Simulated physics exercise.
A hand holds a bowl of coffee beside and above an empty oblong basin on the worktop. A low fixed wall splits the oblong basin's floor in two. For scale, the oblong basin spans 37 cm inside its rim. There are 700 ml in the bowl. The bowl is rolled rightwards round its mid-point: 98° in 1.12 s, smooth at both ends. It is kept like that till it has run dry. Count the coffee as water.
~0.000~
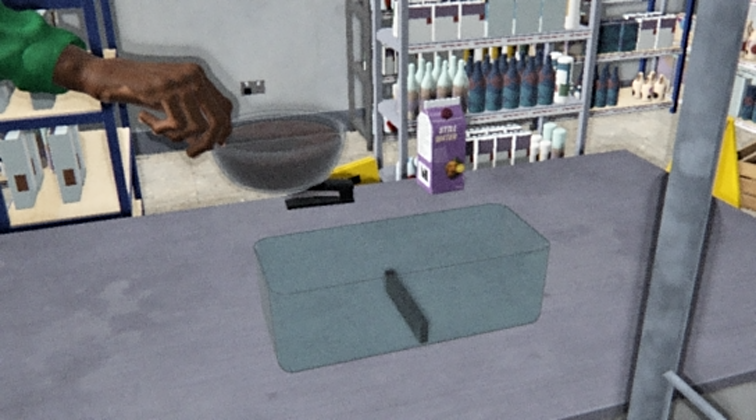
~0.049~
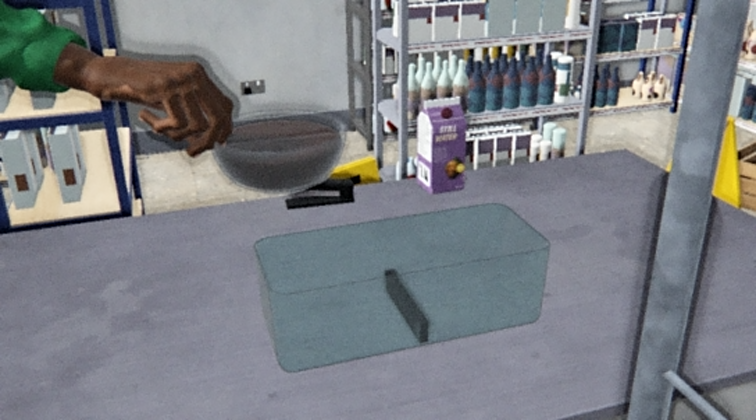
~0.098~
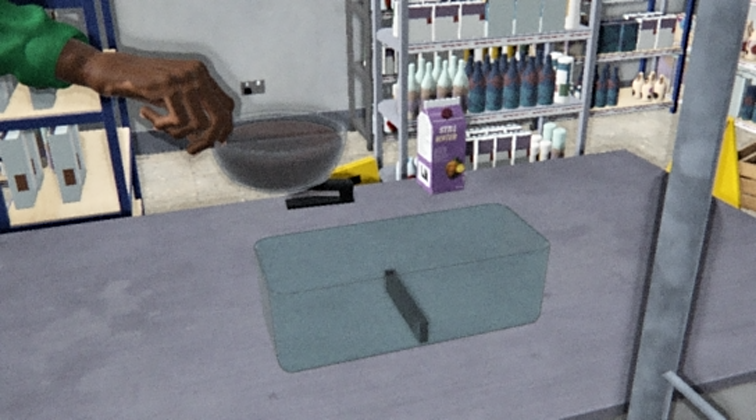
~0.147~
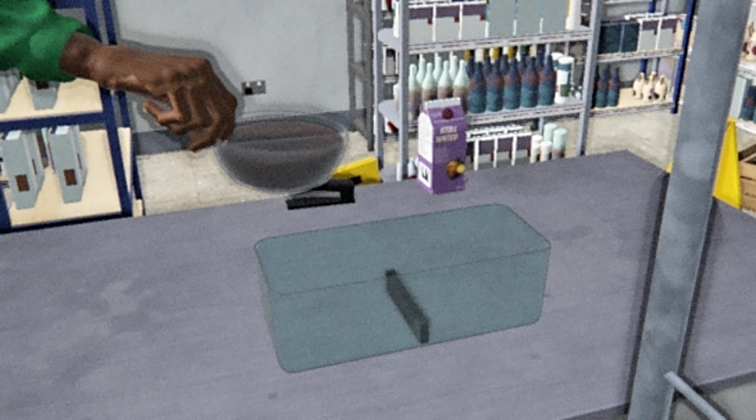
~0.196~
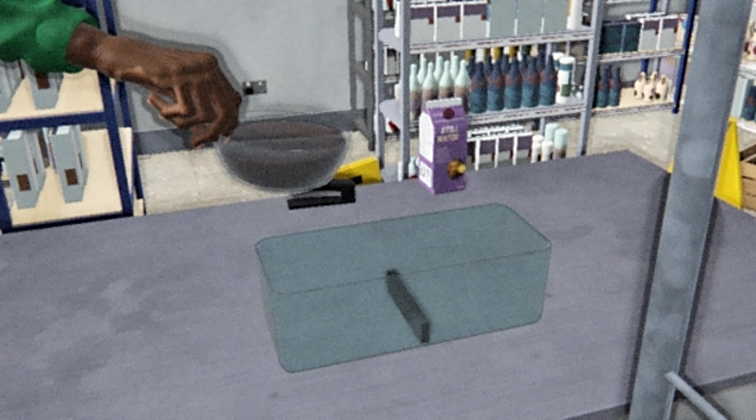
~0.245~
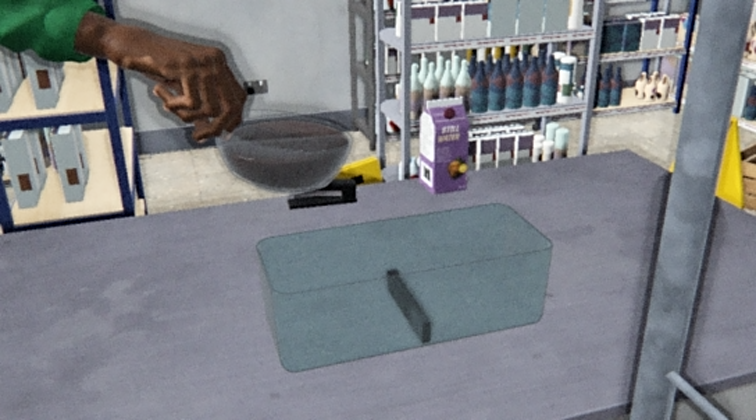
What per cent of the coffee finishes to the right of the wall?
Roughly 41 per cent is past the wall.
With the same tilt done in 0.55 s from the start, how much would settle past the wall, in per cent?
In that case some 25 per cent.
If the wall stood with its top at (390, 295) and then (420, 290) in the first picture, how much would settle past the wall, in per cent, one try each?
First 65, then 10 per cent.
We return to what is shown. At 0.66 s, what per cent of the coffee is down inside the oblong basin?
Some 20 per cent.
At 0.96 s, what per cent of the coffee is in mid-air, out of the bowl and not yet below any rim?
Some 7 per cent.
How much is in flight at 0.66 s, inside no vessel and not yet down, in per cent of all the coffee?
Some 38 per cent.
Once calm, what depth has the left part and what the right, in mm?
Some 16 mm on the left and 12 mm on the right.
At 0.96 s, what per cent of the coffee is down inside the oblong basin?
About 90 per cent.
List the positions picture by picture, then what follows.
Tilt 0°; pouring edge (343, 124); surface from (212, 146) to (339, 131); the oblong basin's rim runs from (262, 268) to (527, 225); the wall's top is at (406, 296), in the first frame.
Tilt 0°; pouring edge (343, 124); surface from (212, 145) to (339, 131), in the second frame.
Tilt 2°; pouring edge (344, 126); surface from (213, 145) to (339, 132), in the third frame.
Tilt 4°; pouring edge (345, 129); surface from (215, 145) to (341, 134), in the fourth frame.
Tilt 7°; pouring edge (347, 132); surface from (217, 144) to (343, 133), in the fifth frame.
Tilt 11°; pouring edge (349, 136); surface from (220, 144) to (346, 133), in the sixth frame.
After 0.66 s the tilt is 62° and 42 per cent is still to pour, 11 is left of the wall and 9 right of it.
After 0.96 s the tilt is 93° and 3 per cent is still to pour, 51 is left of the wall and 39 right of it.
After 1.28 s the tilt is 98° and 0 per cent is still to pour, 58 is left of the wall and 41 right of it.
After 1.62 s the tilt is 98° and 0 per cent is still to pour, 58 is left of the wall and 41 right of it.
In the end 58 per cent lies left of the wall, 41 right of it and 1 outside.
